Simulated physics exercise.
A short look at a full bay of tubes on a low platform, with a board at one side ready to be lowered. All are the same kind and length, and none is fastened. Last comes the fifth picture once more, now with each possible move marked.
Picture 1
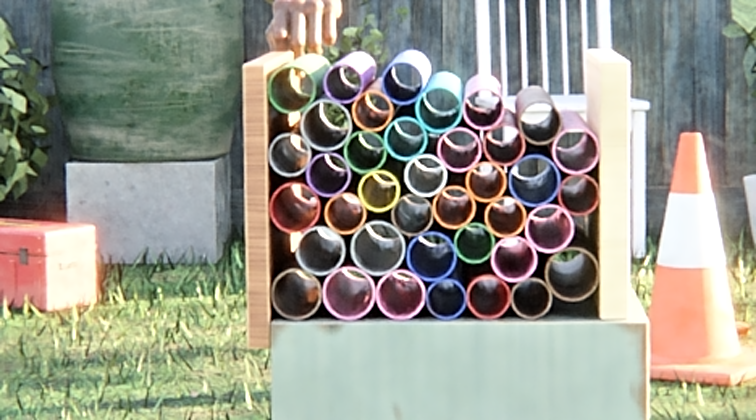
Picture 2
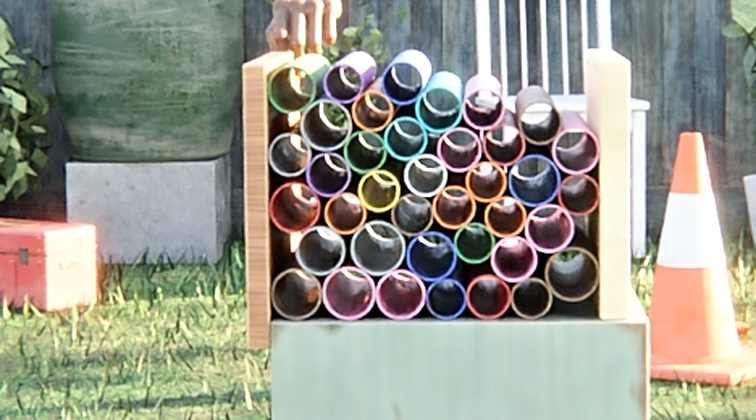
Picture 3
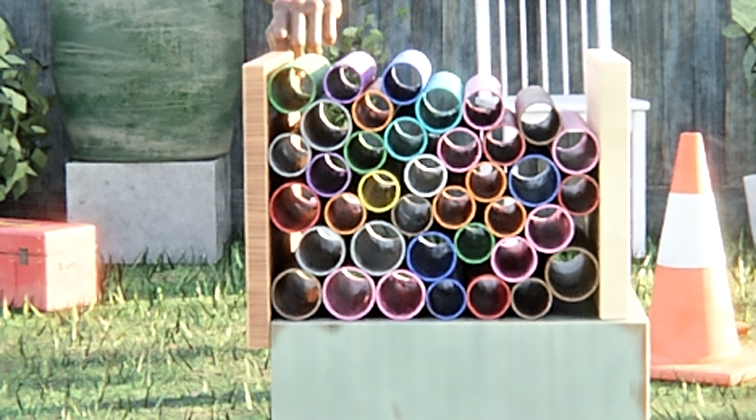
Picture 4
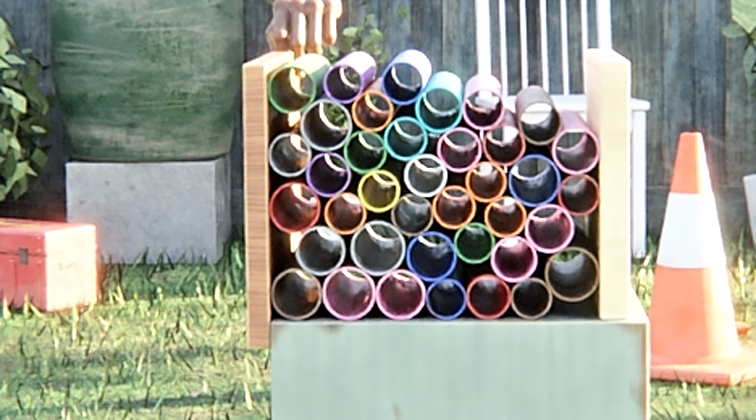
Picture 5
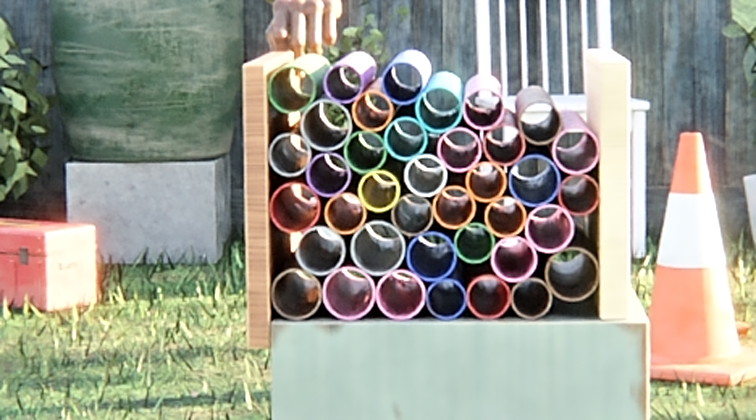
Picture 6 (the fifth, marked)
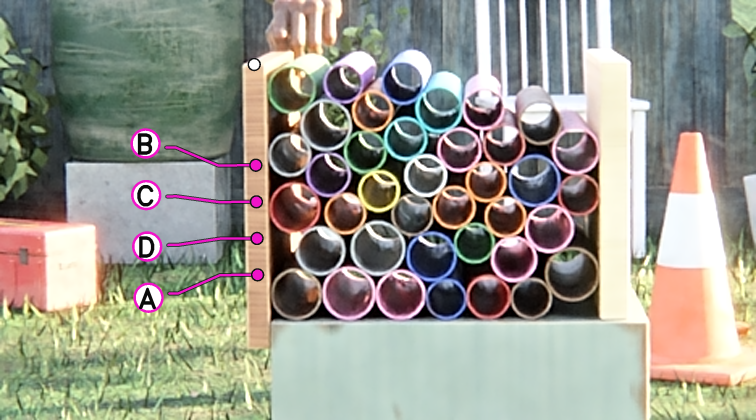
A hand stays still above a stack of colourful tubes held between two upright boards.
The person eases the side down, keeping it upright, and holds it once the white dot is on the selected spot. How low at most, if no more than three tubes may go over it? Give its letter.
Mark B is as low as it can go.
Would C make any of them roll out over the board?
Yes.
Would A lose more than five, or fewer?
At A, more than five.
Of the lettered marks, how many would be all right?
One of them.
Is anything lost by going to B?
At B: Yes.
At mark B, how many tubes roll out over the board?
With B, one.
On the marked copy, A at (258, 275); B at (256, 166); C at (257, 202); D at (257, 239); the white dot at (254, 64).
With B. Early on, top of the board (267, 118).
Further on, top of the board (268, 165).
At the end, top of the board (268, 165), one out over the board.
As for the rest, A more than three out over the board; C more than three out over the board; D more than three out over the board.
